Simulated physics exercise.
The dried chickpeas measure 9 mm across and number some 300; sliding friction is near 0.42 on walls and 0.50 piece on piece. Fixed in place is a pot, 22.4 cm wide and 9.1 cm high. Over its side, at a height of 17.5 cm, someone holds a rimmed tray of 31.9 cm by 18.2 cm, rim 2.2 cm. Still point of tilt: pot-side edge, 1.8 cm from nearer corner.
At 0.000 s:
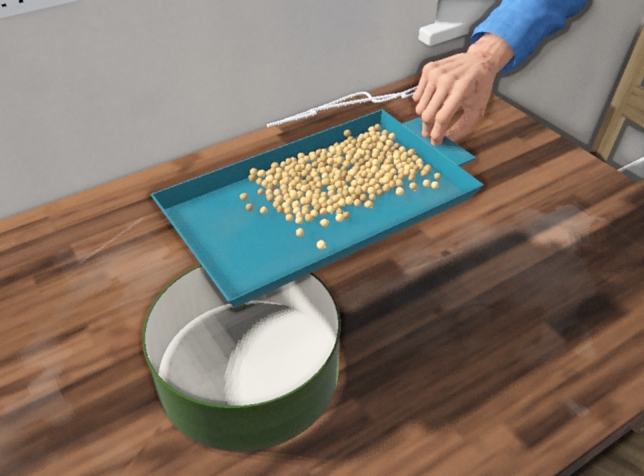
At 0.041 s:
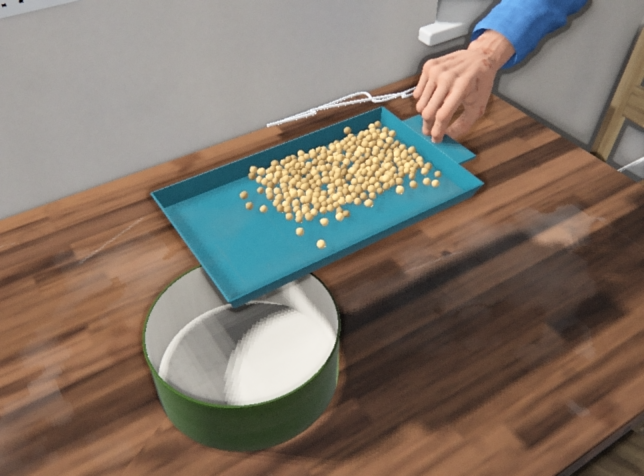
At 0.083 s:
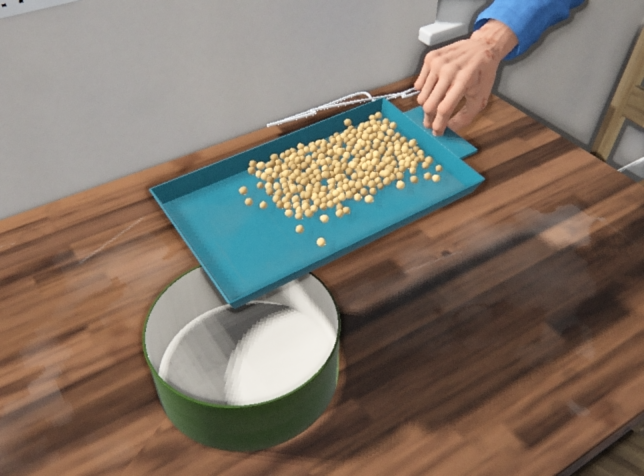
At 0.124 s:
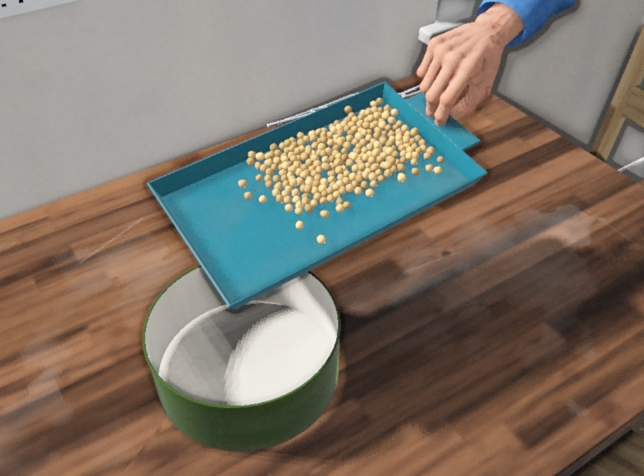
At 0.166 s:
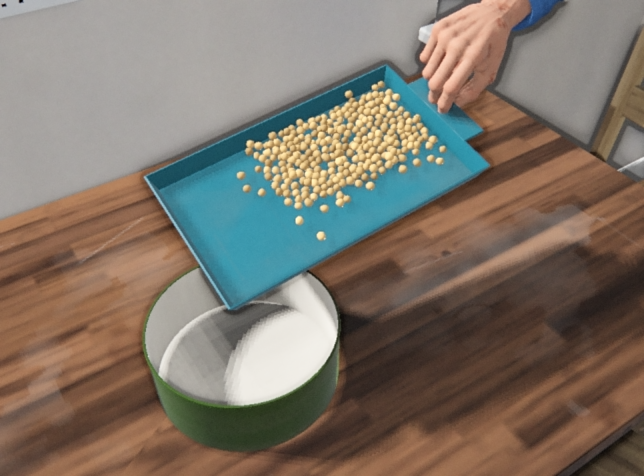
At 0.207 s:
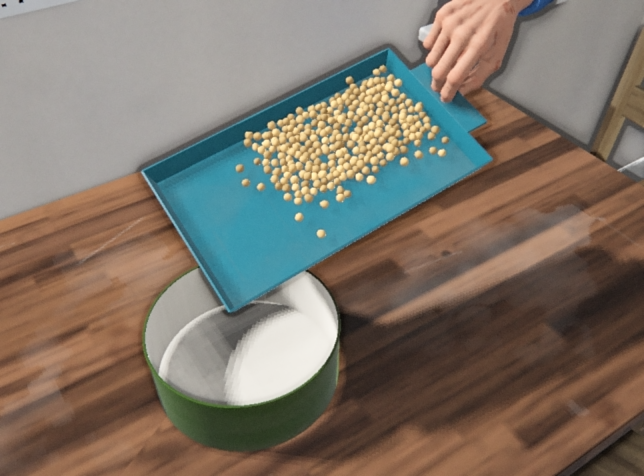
A hand raising the far end of a blue tray of dried chickpeas, tilting it gradually toward a green pot below.
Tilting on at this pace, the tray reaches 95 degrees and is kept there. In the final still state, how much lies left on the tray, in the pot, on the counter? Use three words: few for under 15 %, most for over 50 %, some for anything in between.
Left on the tray: Few; pot: Some; counter: Most.
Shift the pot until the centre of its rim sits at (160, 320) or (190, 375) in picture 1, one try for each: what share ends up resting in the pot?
0 and 55 %.
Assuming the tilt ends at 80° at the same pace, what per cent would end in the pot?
I'd say close to 25 percent.
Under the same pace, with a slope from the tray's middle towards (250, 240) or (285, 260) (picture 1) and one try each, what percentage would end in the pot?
Roughly 25 per cent on the first try and 25 per cent on the second.
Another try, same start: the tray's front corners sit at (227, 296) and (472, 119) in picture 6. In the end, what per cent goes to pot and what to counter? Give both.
In the pot: 25 per cent; on the counter: 75 per cent.
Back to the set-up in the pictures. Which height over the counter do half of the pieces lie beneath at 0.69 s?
About 18 cm.
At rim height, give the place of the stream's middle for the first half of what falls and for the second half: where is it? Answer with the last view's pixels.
Near (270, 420) at first, near (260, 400) afterwards.
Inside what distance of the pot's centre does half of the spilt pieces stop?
That comes to near 22 cm.
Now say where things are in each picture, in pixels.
In the first frame, tray tilt 0 degrees, front corners at (233, 292) and (473, 183); middle of the pieces at (344, 175); pot at (242, 323).
In the second frame, tray tilt 1 degrees, front corners at (233, 293) and (474, 182); middle of the pieces at (344, 173).
In the third frame, tray tilt 4 degrees, front corners at (233, 294) and (475, 178), lowest corner left front; middle of the pieces at (344, 167).
In the fourth frame, tray tilt 8 degrees, front corners at (233, 296) and (477, 171), lowest corner left front; middle of the pieces at (345, 158).
In the fifth frame, tray tilt 14 degrees, front corners at (233, 299) and (480, 164), lowest corner left front; middle of the pieces at (345, 147).
In the sixth frame, tray tilt 19 degrees, front corners at (233, 301) and (482, 157), lowest corner left front; middle of the pieces at (346, 138); pot at (242, 323). The tray's pace is about 130 degrees a second.
Then, at 0.50 s, tilt 57 degrees; the tray holds 100 %, the pot 0 %.
After 0.69 s, tilt 81 degrees; the tray holds 55 %, the pot 0 %.
Then, at 1.01 s, tilt 95 degrees; the tray holds 0 %, the pot 25 %.
At rest (1.6 s), tray 0 %, pot 30 %, counter 70 %.
